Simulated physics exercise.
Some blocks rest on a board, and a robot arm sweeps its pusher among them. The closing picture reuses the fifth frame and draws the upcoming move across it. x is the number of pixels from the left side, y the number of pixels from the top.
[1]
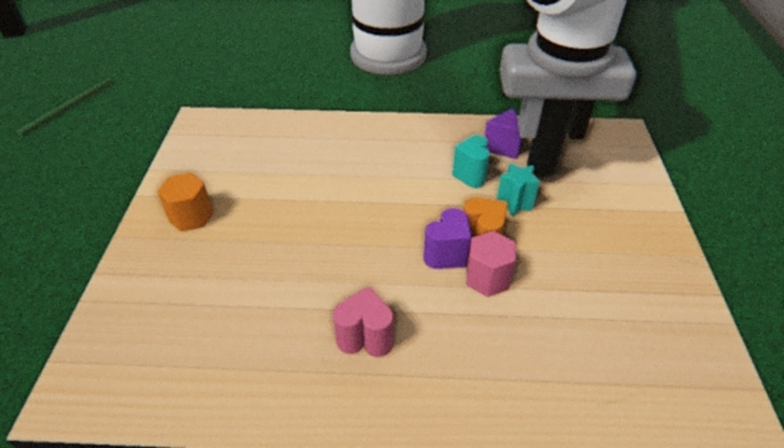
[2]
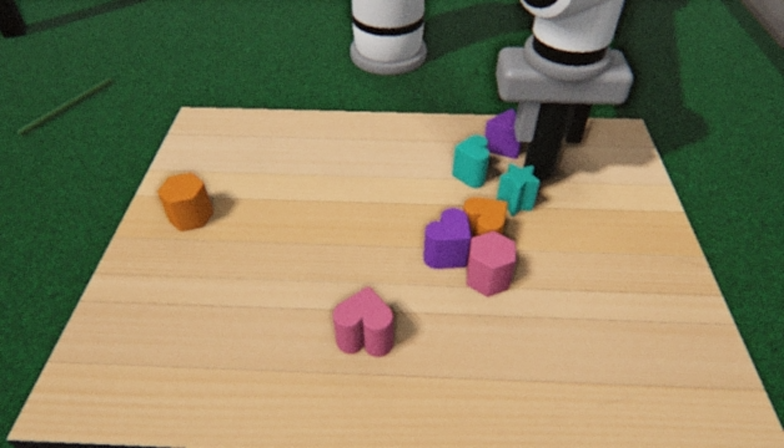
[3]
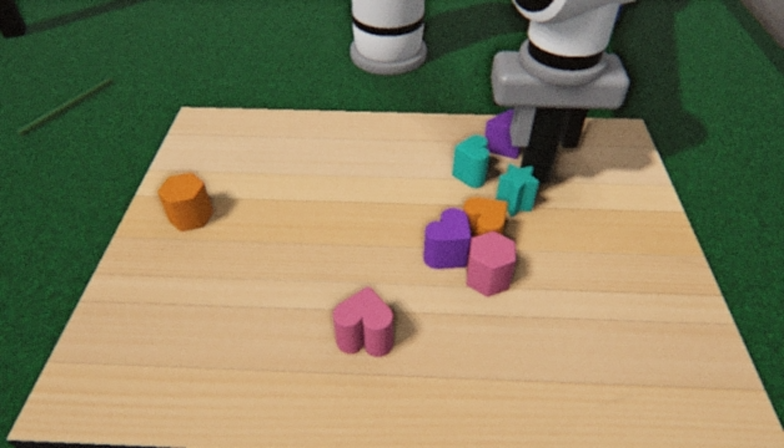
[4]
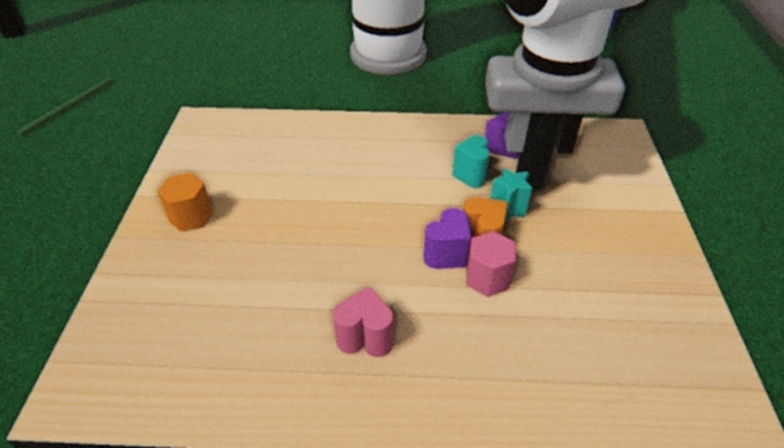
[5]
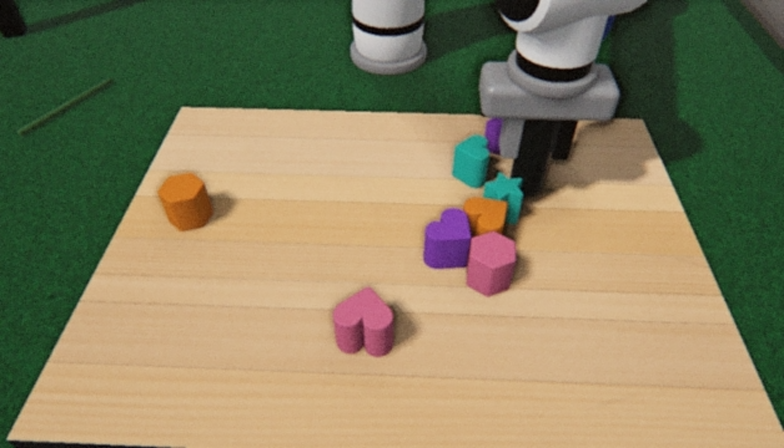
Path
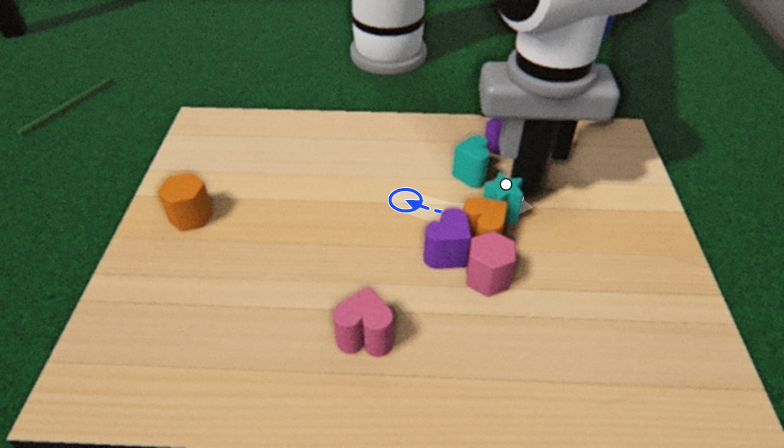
A robot arm moves slightly left and nudges the turquoise star block toward the orange heart.
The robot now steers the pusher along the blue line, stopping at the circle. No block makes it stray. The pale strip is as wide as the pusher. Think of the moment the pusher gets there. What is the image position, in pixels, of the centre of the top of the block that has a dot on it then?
My estimate: (438, 202).
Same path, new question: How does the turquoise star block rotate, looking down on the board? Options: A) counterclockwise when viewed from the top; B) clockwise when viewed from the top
A
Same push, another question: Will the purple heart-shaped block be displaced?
Final answer: Yes.
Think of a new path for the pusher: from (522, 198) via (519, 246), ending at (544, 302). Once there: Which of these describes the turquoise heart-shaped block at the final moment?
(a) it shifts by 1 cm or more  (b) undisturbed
Letter b.
The drawn path runs from (522, 198) by way of (487, 212) and (445, 213) to (406, 200); the dot is on the turquoise star block.
On the path given first. One third of the way, pusher (488, 200); purple heart-shaped block (431, 242); orange heart-shaped block (465, 222), turned 20° anticlockwise; pink six-sided block (494, 254); turquoise star block (474, 198), turned 15° clockwise.
Two thirds of the way, pusher (445, 201); purple heart-shaped block (420, 253), turned 20° anticlockwise; orange heart-shaped block (451, 230), turned 25° anticlockwise; pink six-sided block (494, 255); turquoise star block (441, 203).
At the end, pusher (406, 188); purple heart-shaped block (420, 253), turned 20° anticlockwise; orange heart-shaped block (451, 230), turned 25° anticlockwise; pink six-sided block (493, 255); turquoise star block (438, 202), turned 25° anticlockwise.
